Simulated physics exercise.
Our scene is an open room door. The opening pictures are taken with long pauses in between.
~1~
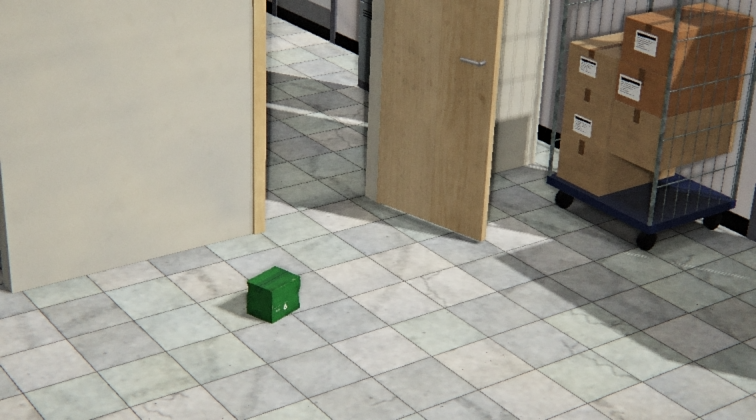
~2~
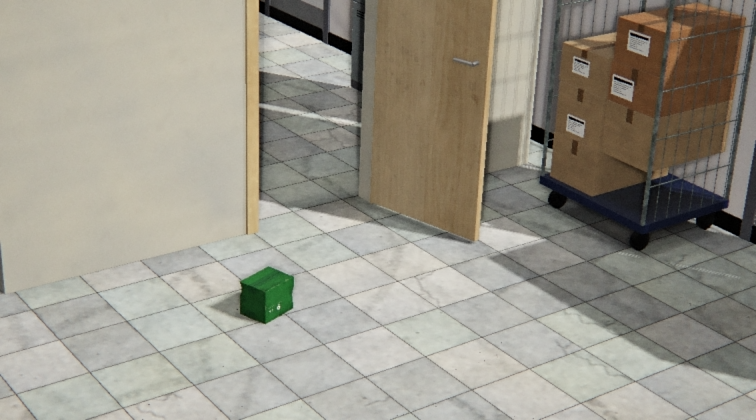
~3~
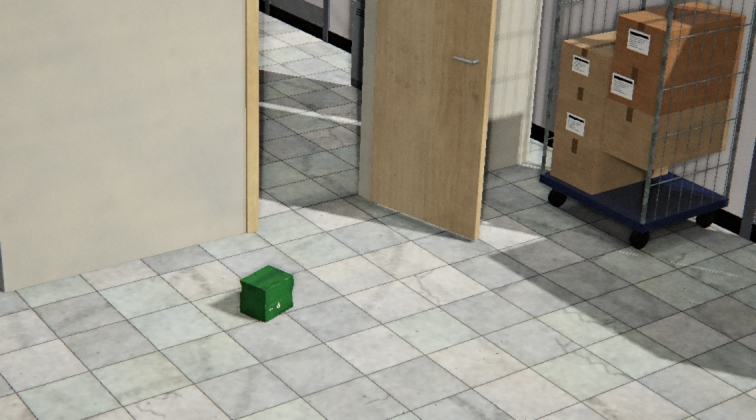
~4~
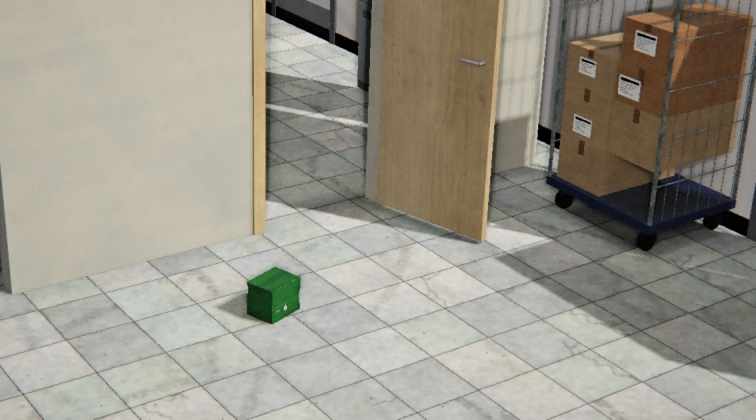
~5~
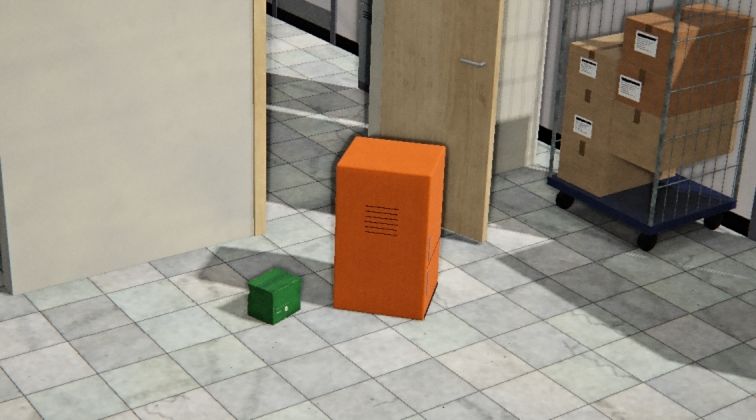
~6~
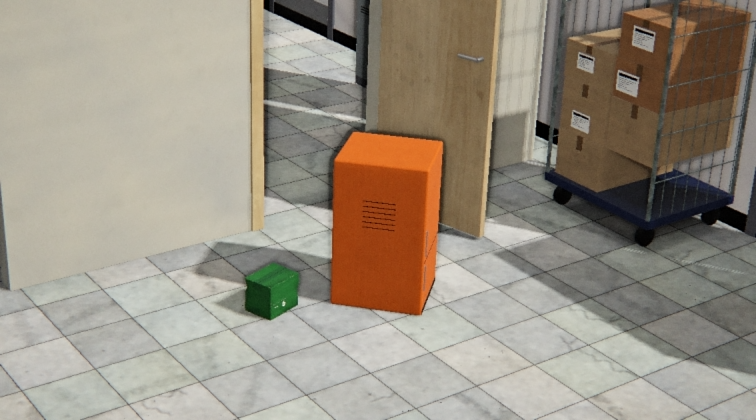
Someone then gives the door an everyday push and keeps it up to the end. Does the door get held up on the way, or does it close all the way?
I expect the door will meet its frame.
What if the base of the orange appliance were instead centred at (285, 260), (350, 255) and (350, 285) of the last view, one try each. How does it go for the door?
So on try one it is halted early, on try two it is halted early, and on try three it completes its arc.
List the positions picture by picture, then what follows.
The first frame shows door wide open and still; green parcel (274, 295).
The second frame shows door wide open and still; green parcel (267, 295).
The third frame shows door wide open and still; green parcel (267, 294).
The fourth frame shows door wide open and still; green parcel (274, 296).
The fifth frame shows door wide open and still; green parcel (275, 297).
The sixth frame shows door wide open and still; orange appliance (387, 223); green parcel (272, 292).
Then, 0.90 s after the last picture, door at 70°.
Then, 1.50 s after the last picture, door at 29°.
At rest, door at 0°; both in place. Seen from the same camera at the end, orange appliance near (387, 223).
